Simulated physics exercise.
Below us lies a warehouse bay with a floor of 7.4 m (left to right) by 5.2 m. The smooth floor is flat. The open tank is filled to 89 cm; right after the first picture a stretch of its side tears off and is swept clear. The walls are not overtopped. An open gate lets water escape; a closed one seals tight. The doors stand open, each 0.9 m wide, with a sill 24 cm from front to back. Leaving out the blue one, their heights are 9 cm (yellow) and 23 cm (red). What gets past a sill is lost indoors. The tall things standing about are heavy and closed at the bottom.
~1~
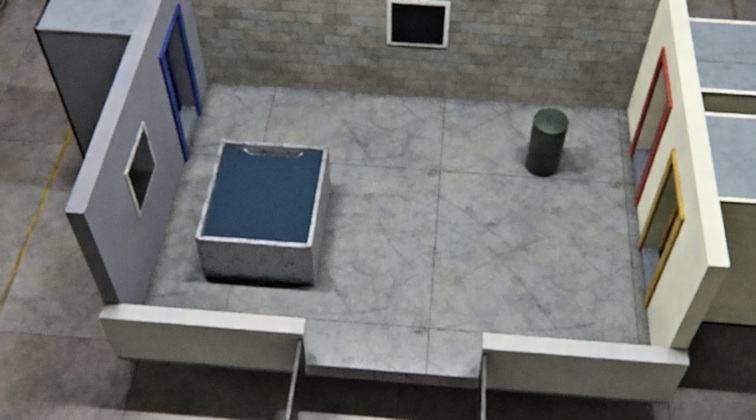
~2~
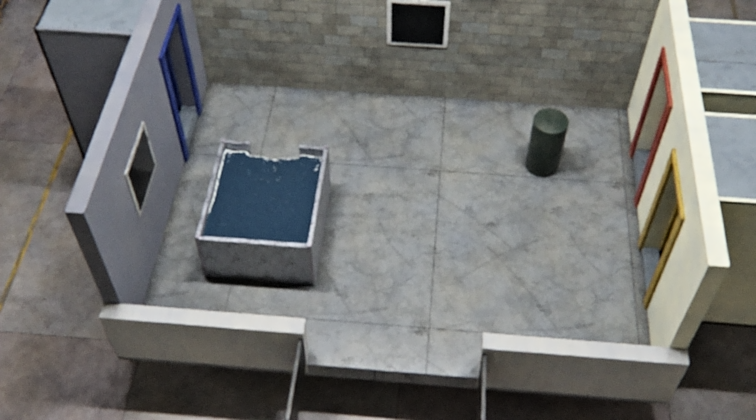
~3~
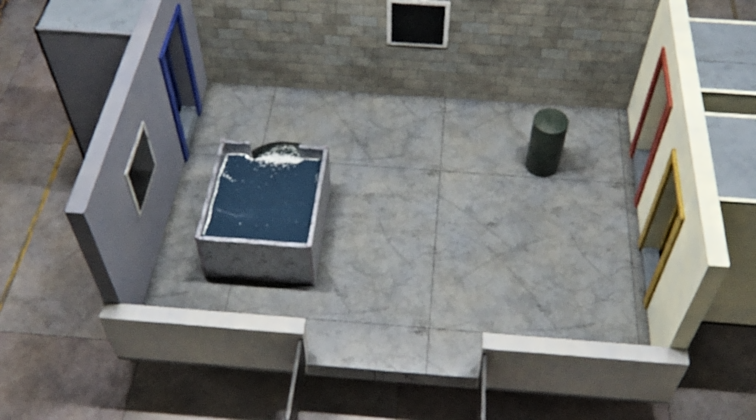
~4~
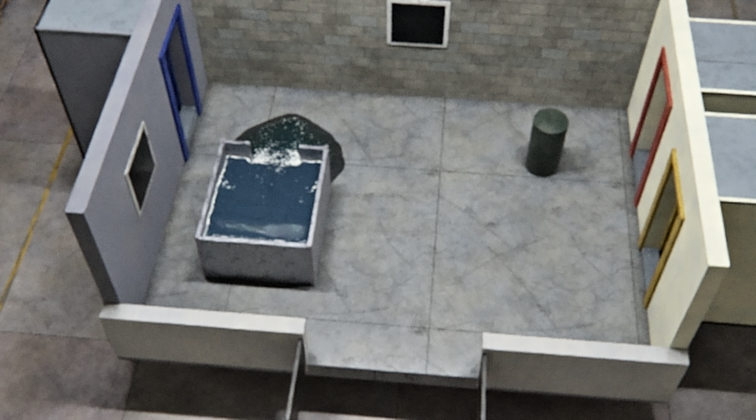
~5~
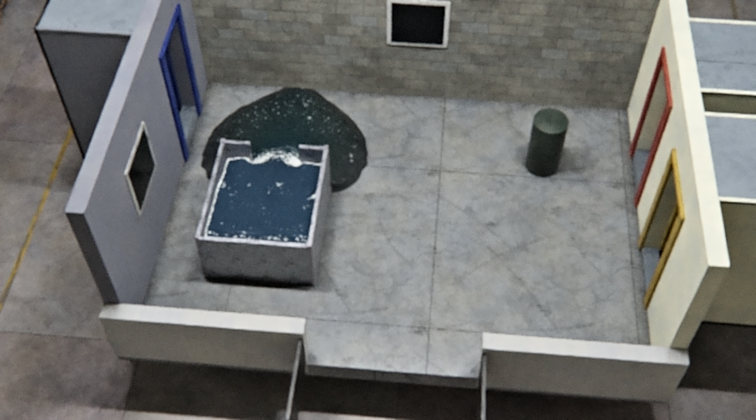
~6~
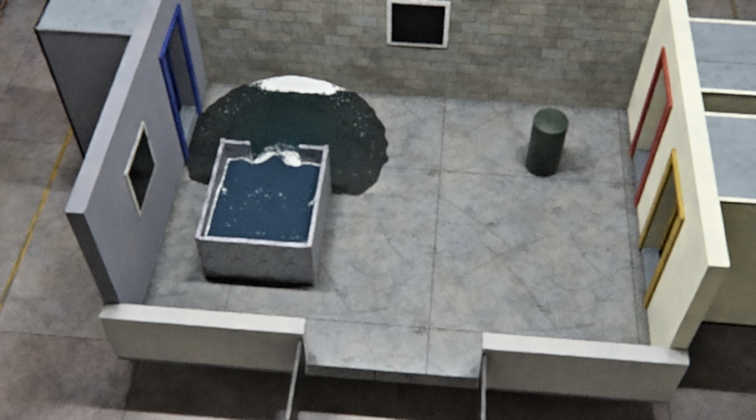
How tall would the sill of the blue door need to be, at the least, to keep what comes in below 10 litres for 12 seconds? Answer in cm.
Some 17 cm above the ground.
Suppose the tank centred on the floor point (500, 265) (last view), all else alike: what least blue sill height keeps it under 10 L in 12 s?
Some 16 cm.
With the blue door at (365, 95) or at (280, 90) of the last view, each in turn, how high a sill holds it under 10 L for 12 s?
Roughly 25 and 36 cm.
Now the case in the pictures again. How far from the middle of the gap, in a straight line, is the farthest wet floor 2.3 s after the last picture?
About 6.2 m.
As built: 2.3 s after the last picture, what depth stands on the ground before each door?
Depths in cm: Yellow 0, blue 15, red 7.
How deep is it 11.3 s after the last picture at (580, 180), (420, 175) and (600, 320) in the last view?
Roughly 7, 6 and 8 cm, in turn.
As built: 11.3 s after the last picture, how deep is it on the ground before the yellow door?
Roughly 9.0 cm deep.
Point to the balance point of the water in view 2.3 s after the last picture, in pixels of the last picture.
Around (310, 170).
Then, 0.7 s after the last picture water covers 20 % of the floor, deepest (50 cm) near (207, 88); 15 cm at the blue door, 0 litres in over its 23 cm sill.
Then, 2.3 s after the last picture water covers 40 % of the floor, deepest (27 cm) near (280, 180); 15 cm at the blue door, 1 litre in over its 23 cm sill.
Then, 11.3 s after the last picture water covers 100 % of the floor, deepest (11 cm) near (624, 187); 4 cm at the blue door, 1 litre in over its 23 cm sill.
At the blue door as built, the water peaked near 21 cm, 1.5 s after the last picture.
Run again over the same 12 s with other heights there, 14 litres in over 15.5 cm, 3 litres over 21.5 cm. The limit of 10 litres is kept from about 17 cm up.
